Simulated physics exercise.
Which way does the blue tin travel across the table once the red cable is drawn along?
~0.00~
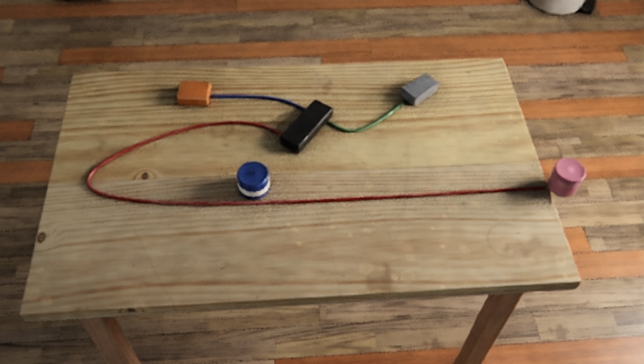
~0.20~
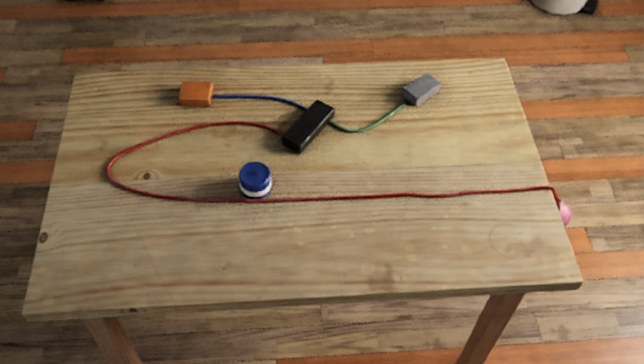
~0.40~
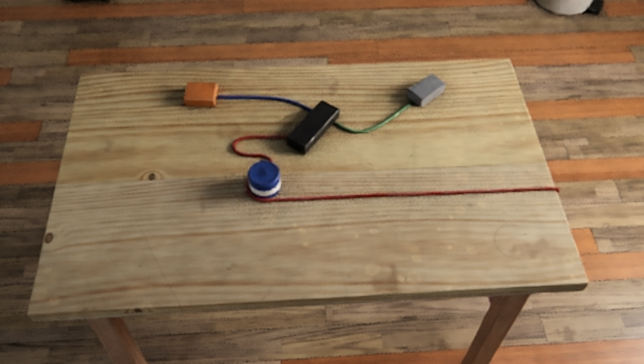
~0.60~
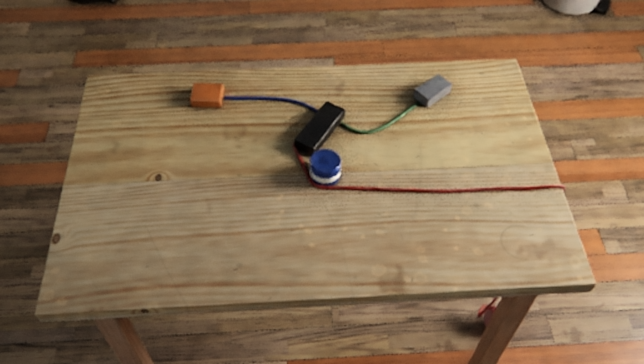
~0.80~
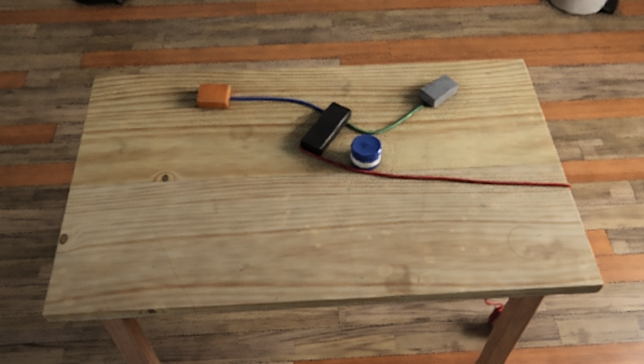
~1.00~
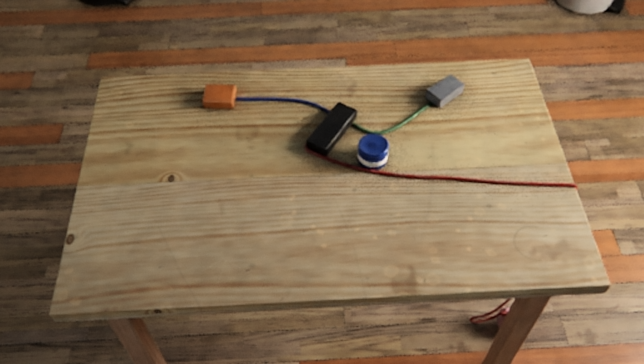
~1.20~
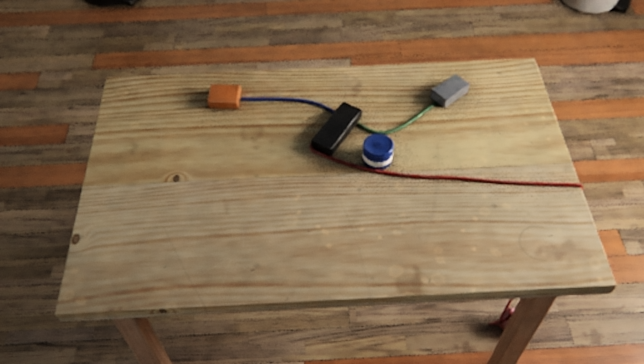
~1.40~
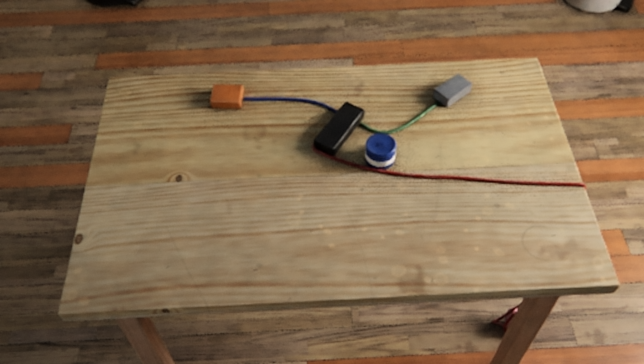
It slides to the right and a little toward the far side of the table, coming to rest just right of the black strip.
